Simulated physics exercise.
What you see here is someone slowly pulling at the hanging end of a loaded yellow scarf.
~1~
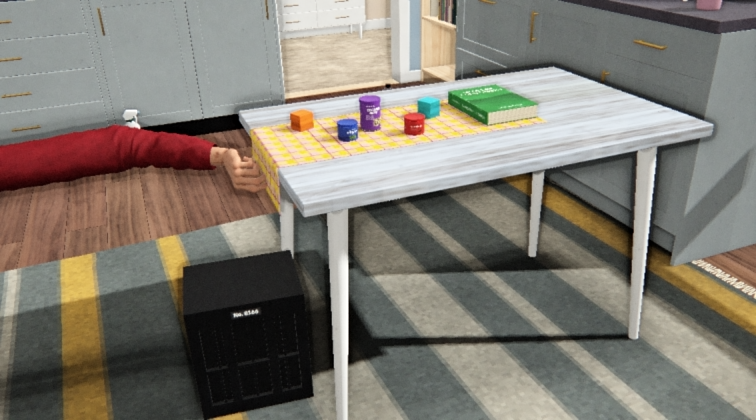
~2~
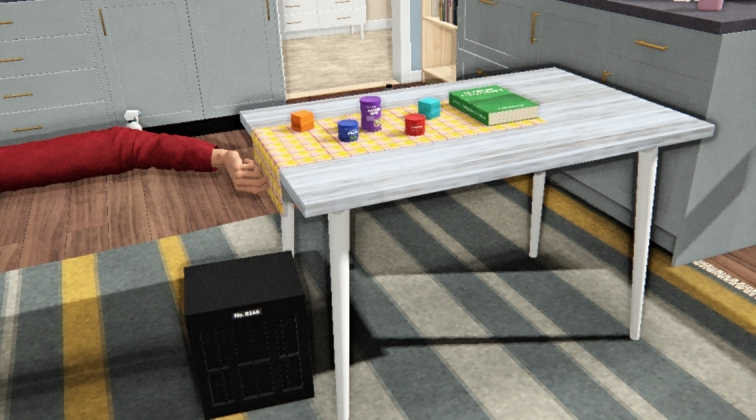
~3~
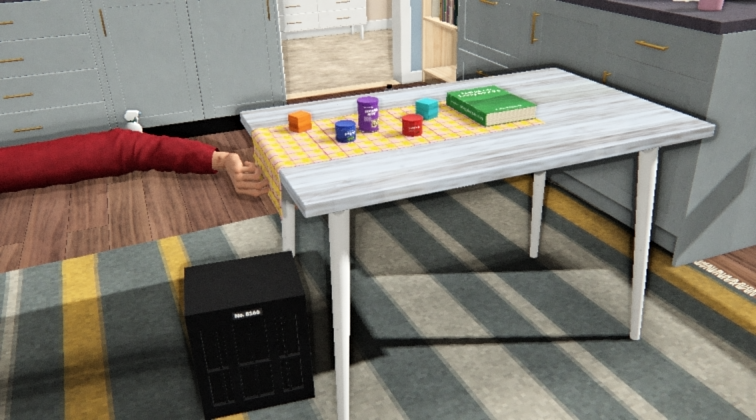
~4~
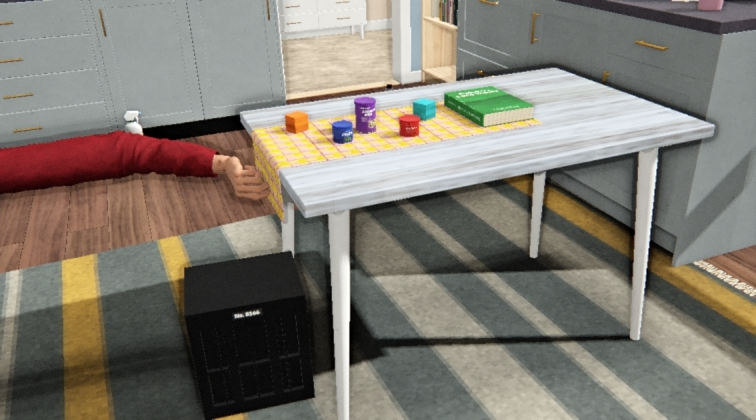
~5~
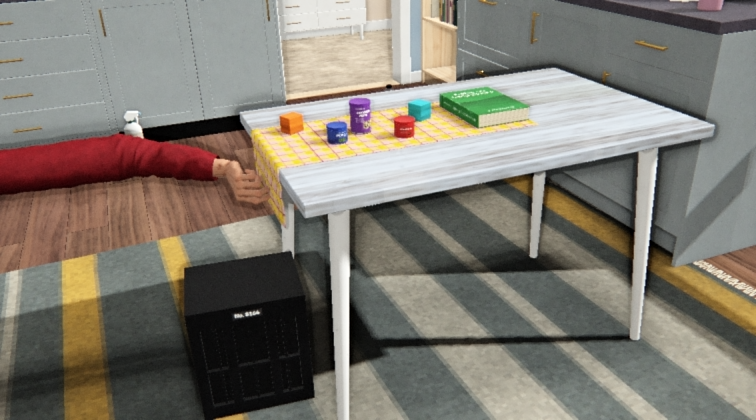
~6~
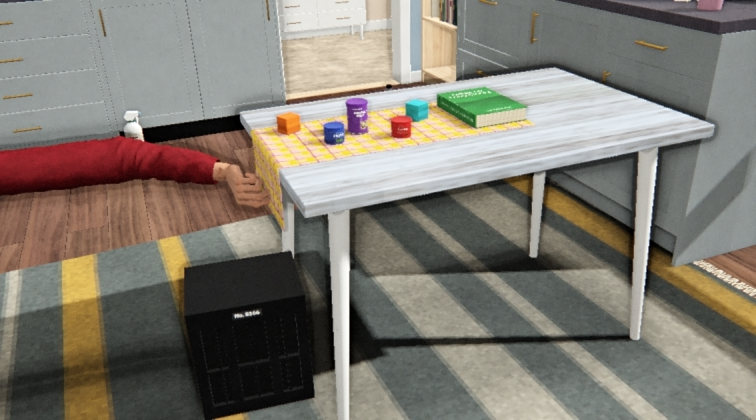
An arm in a red sleeve reaches in from the left of a kitchen, seen from slightly above, beside a pale wooden table on a striped rug. On the table's yellow checked scarf stand an orange cube, blue pot, purple can, red pot and turquoise cube, with a green book at the right and a black crate below. The hand slowly draws the hanging end downward, and the scarf and everything on it shift slightly left together while the camera stays still.
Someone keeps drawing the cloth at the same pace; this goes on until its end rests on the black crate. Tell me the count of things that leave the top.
I'd say the tally of dropped things is a pair in the end.
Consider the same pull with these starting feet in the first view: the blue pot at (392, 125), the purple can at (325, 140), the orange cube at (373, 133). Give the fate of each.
Blue pot: Stays. Purple can: Goes. Orange cube: Stays.
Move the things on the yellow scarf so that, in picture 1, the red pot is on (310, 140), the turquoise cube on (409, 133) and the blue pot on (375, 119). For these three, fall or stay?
Of the three, the red pot takes a tumble, the turquoise cube stays aboard, the blue pot stays aboard.
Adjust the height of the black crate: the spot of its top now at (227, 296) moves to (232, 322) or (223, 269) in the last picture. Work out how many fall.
For the first height 3, for the second 1.
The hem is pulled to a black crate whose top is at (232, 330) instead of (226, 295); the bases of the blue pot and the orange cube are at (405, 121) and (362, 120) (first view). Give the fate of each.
Observed: Blue pot remains seated; orange cube departs.
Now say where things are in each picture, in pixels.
The first frame shows hem (282, 216); orange cube (301, 112); blue pot (347, 122); purple can (370, 98); red pot (414, 116); turquoise cube (429, 100); top of the crate (226, 295).
The second frame shows hem (284, 217); orange cube (302, 113).
The third frame shows hem (283, 220); blue pot (345, 123).
The fourth frame shows hem (285, 223); purple can (365, 100); top of the crate (228, 296).
The fifth frame shows hem (286, 227); red pot (404, 119).
The sixth frame shows hem (285, 232); orange cube (288, 115); blue pot (334, 125); purple can (357, 101); red pot (401, 119); turquoise cube (417, 102).
A little later, hem near (272, 233); all still up.
Next, hem near (274, 262); orange cube gone.
Later still, hem on the crate; orange cube and blue pot gone.
When it is over, hem on the crate; orange cube and blue pot gone. The table loses two.
